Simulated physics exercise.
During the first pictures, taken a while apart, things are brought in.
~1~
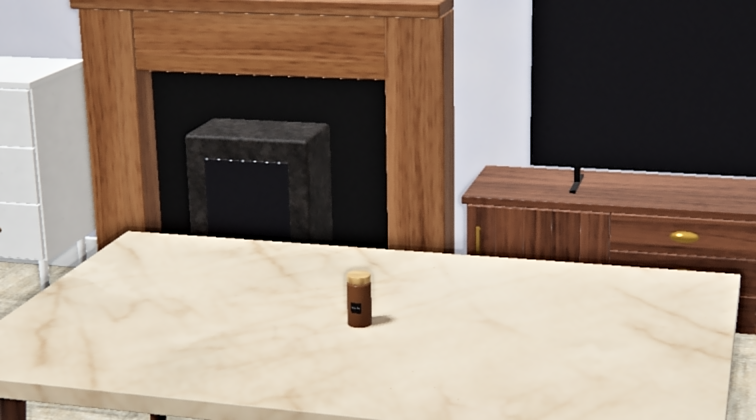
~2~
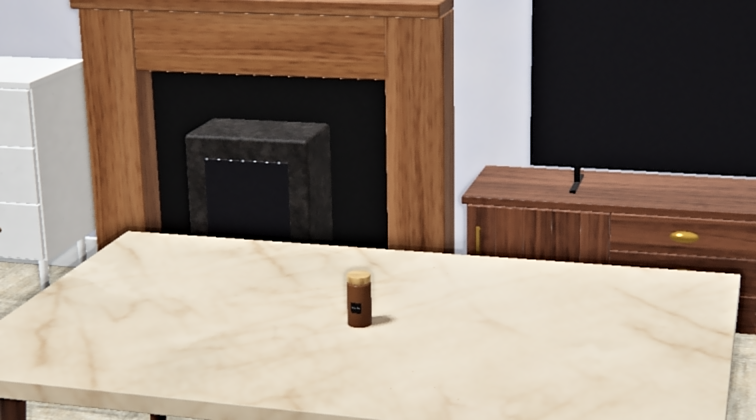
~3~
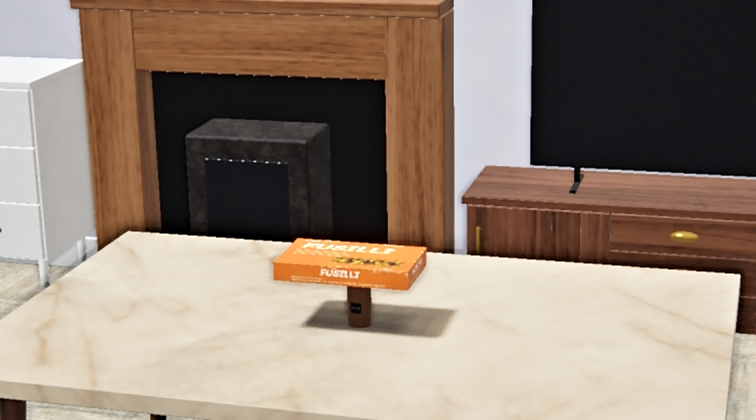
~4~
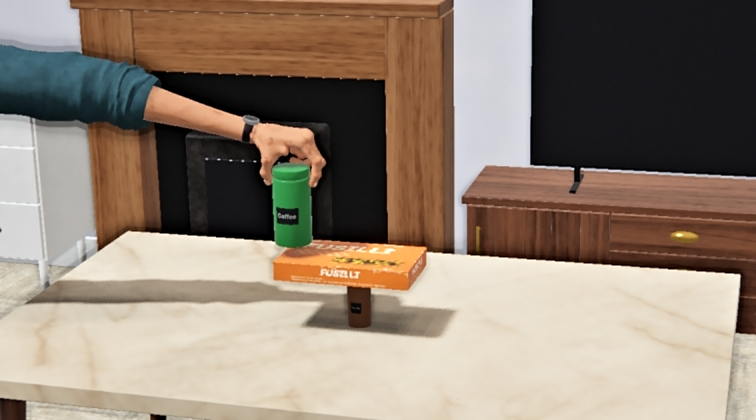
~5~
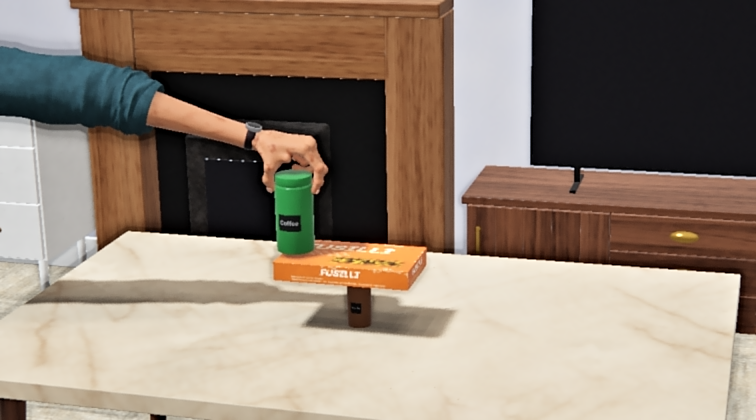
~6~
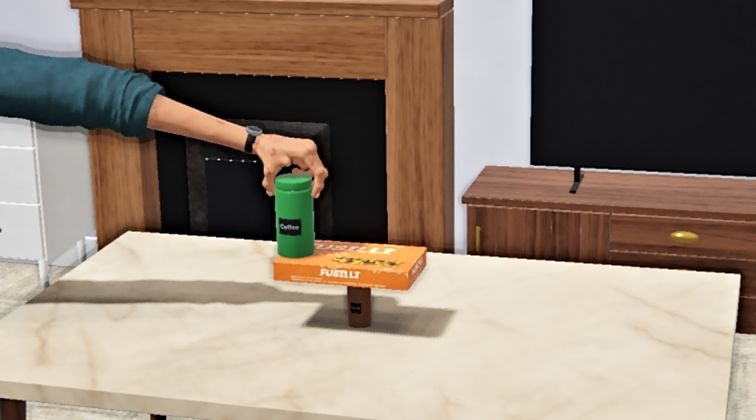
A hand lowering a green jar onto the left end of an orange fusilli box lying across a small brown shaker.
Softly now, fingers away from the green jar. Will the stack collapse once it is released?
Yes, it collapses.
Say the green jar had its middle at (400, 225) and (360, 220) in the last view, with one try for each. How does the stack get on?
Well, the first time it goes over, and the second time it stays put.
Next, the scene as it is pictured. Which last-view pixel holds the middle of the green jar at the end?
In the final view it sits at roughly (200, 286).
Then, 0.40 s past the last view, green jar now fallen; orange packet rocked 64° from its first pose.
Then, 0.80 s past the last view, orange packet rocked 45° from its first pose; brown shaker rocked 27° from its first pose.
Then, 1.10 s past the last view, orange packet now fallen; brown shaker on its side.
Finally, fallen, green jar and orange packet; down or leaning hard in the stack, brown shaker. Final places as the last picture's camera would see them, green jar near (200, 286). The stack gives way.
